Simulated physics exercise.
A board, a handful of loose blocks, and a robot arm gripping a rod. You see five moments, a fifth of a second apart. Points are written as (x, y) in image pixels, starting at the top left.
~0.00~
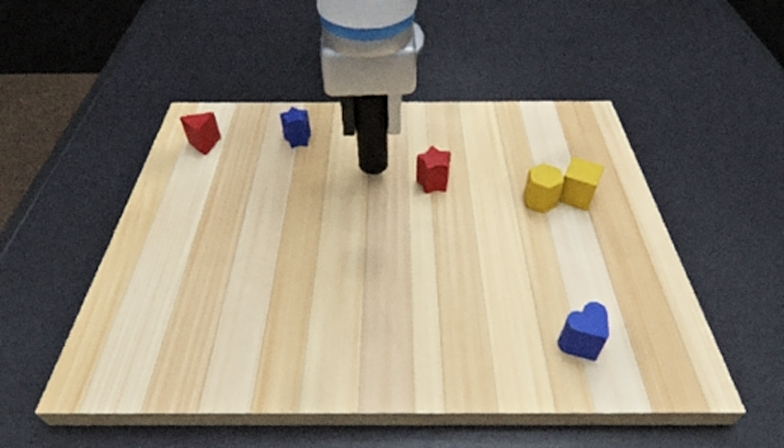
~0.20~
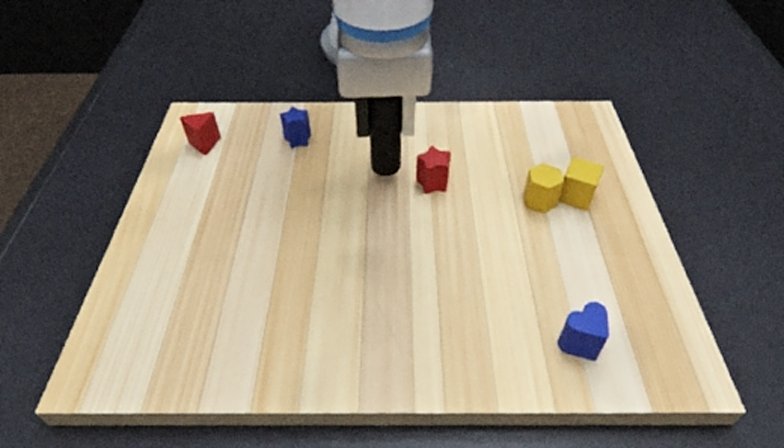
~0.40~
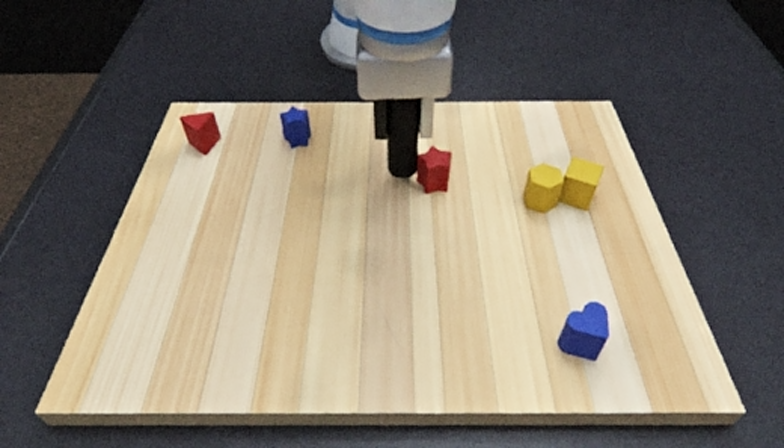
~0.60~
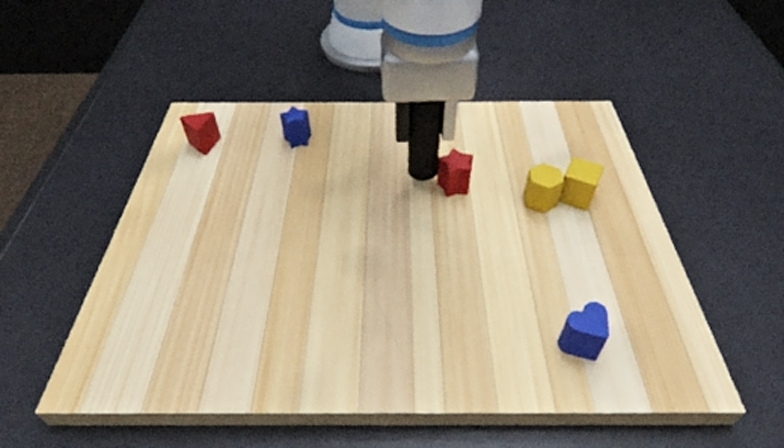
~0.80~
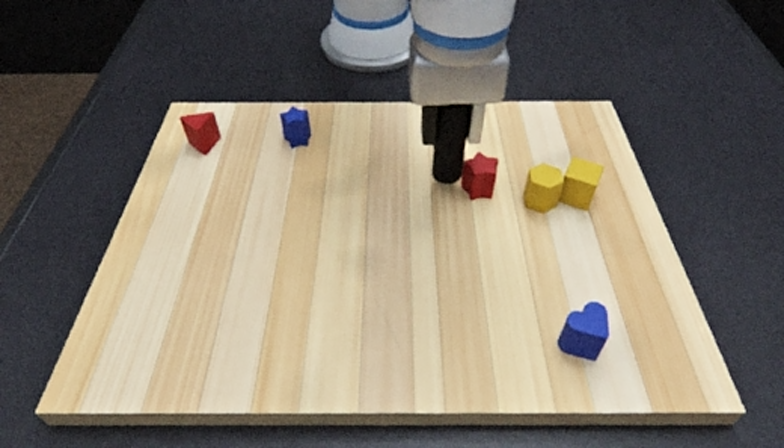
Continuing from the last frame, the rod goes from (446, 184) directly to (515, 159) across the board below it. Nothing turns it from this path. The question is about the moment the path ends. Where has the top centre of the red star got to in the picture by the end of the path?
I predict (509, 160).
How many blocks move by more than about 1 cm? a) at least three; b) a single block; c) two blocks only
Option b.
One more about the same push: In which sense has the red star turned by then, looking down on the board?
Looking from above, the answer is clockwise.
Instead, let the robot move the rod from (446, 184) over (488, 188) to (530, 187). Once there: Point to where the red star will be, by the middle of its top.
I expect it at (563, 173).
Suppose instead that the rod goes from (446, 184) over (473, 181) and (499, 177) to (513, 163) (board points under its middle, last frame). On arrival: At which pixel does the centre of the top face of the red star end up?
Located at (525, 166).
On the path given first. Halfway along, rod at (483, 161); red star at (505, 161), turned 75° clockwise.
At the end, rod at (518, 149); red star at (509, 160), turned 95° clockwise; yellow six-sided block in place.
